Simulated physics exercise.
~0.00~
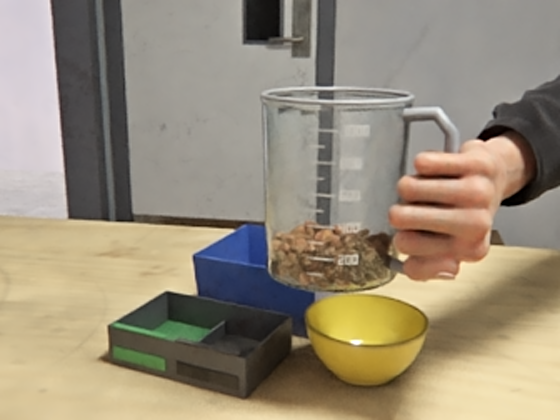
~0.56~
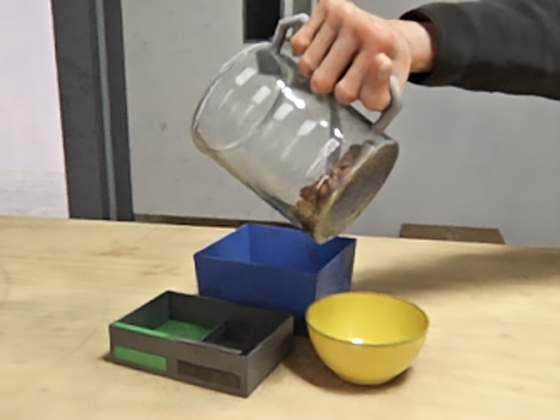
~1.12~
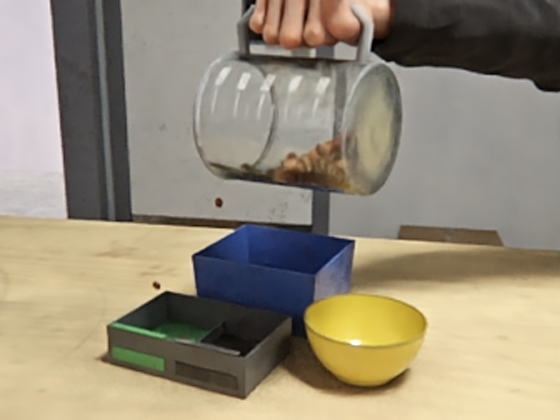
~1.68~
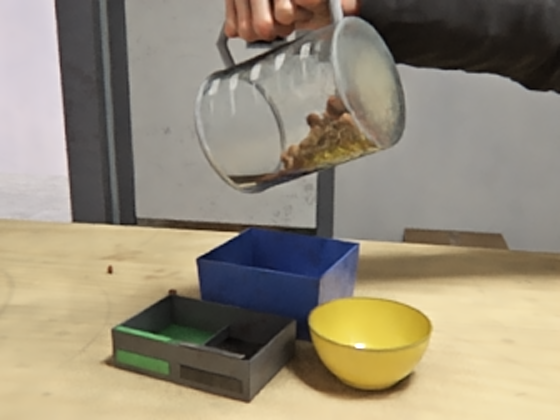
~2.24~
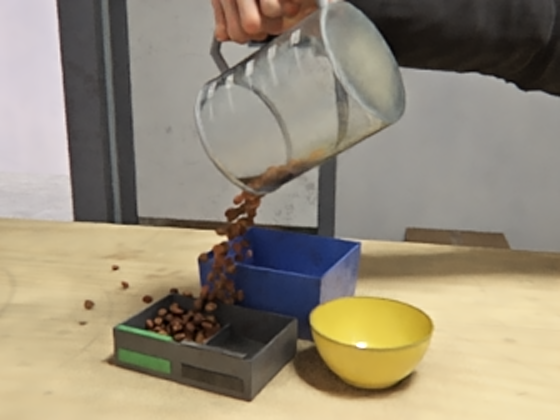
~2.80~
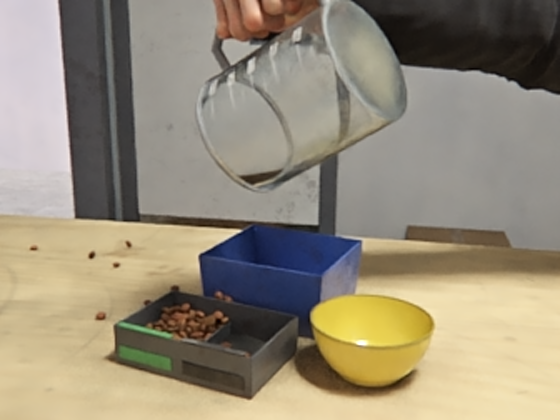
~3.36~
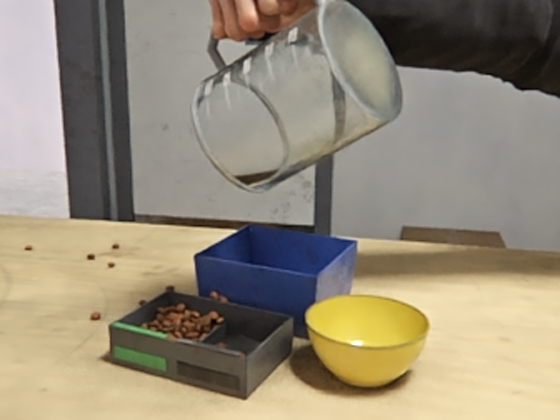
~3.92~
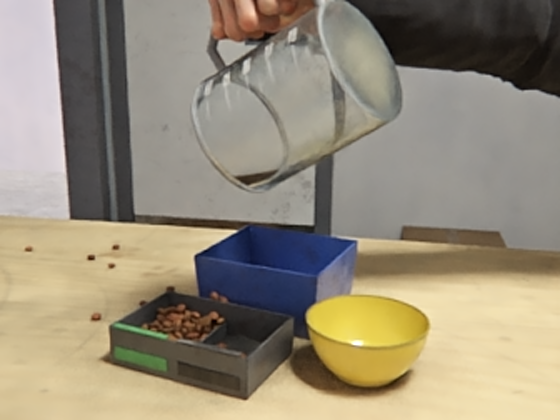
In the video, a hand lifts a clear jug of brown pieces above a two-section tin, a blue tin and a yellow bowl, tips it leftward and empties it, leaving a pile in the green section and some pieces scattered on the table.
